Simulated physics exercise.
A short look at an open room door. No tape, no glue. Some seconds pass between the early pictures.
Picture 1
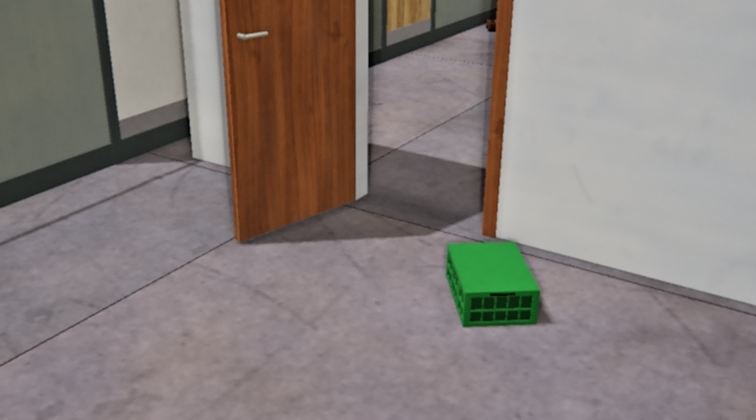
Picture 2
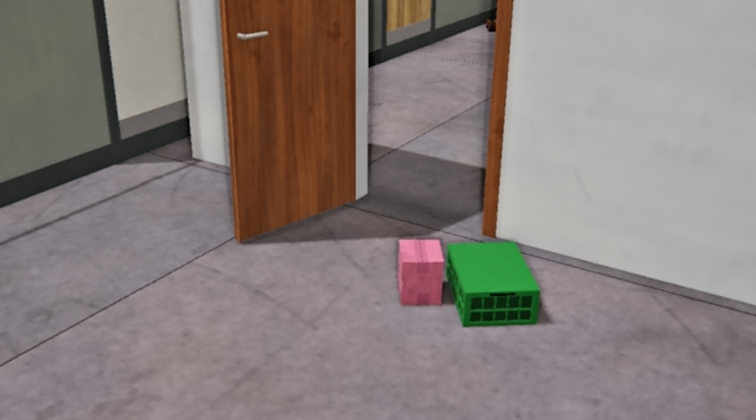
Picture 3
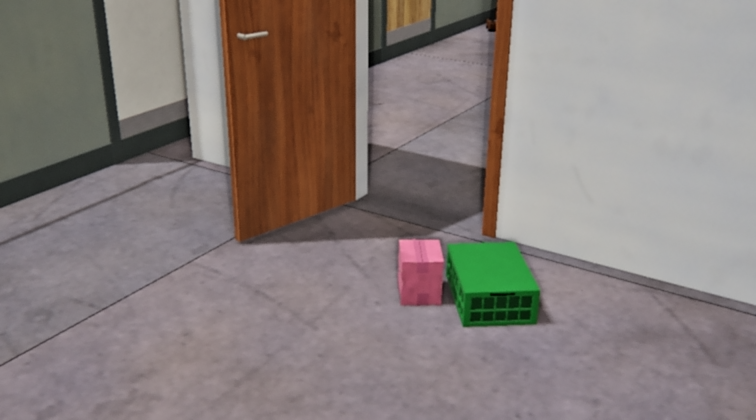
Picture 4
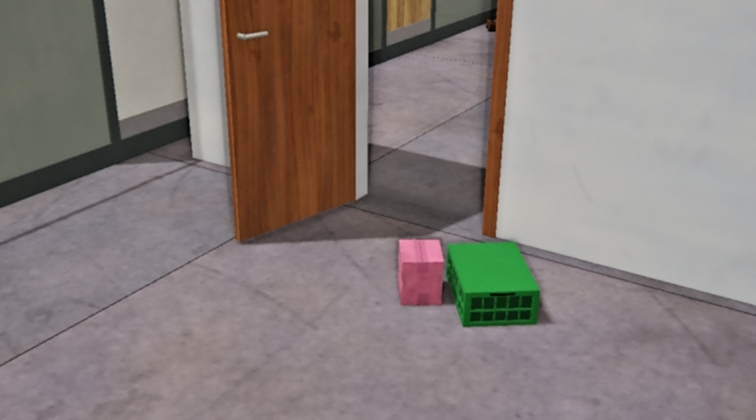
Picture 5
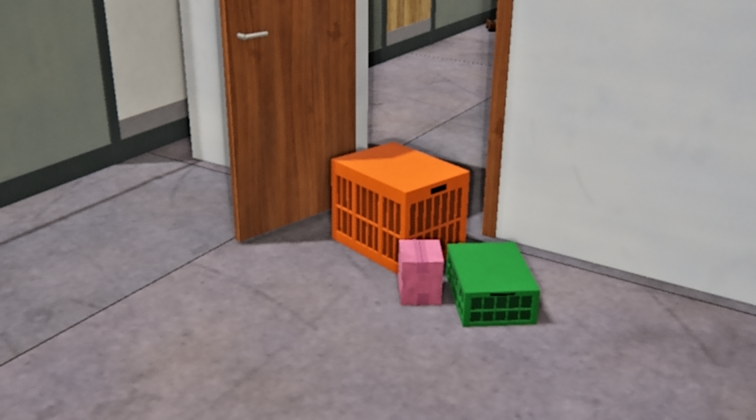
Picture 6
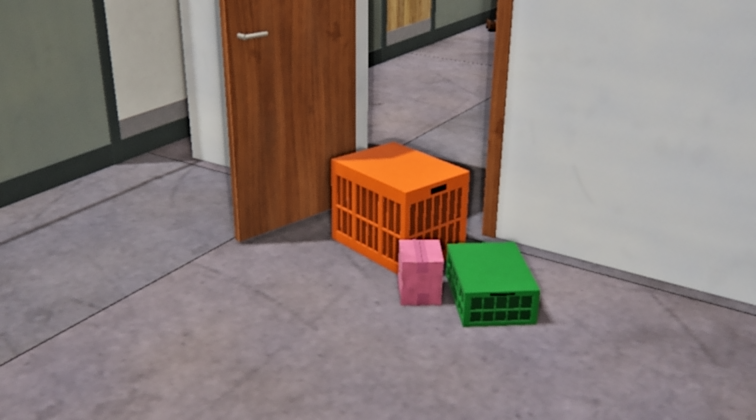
An orange crate appears in the open doorway after a pink box appears beside a green crate.
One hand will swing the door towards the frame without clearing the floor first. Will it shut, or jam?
The door stops short.
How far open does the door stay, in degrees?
Some 70° open.
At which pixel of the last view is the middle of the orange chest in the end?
At about (405, 207).
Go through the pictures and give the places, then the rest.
In the first frame, door wide open and still; green crate (490, 283).
In the second frame, door wide open and still; green crate (490, 283); pink parcel (420, 272).
In the third frame, door wide open and still; green crate (490, 283); pink parcel (420, 272).
In the fourth frame, door wide open and still; green crate (490, 283); pink parcel (420, 272).
In the fifth frame, door wide open and still; green crate (490, 283); pink parcel (420, 272).
In the sixth frame, door wide open and still; orange chest (398, 206); green crate (490, 283).
Then, 0.40 s after the last picture, door 95° open.
Then, 0.60 s after the last picture, door 83° open.
Then, 0.70 s after the last picture, door 76° open.
Then, 0.90 s after the last picture, door 69° open; orange chest slid a little near (404, 207).
At rest, door 68° open; all 3 in place. Seen from the same camera at the end, orange chest near (405, 207).
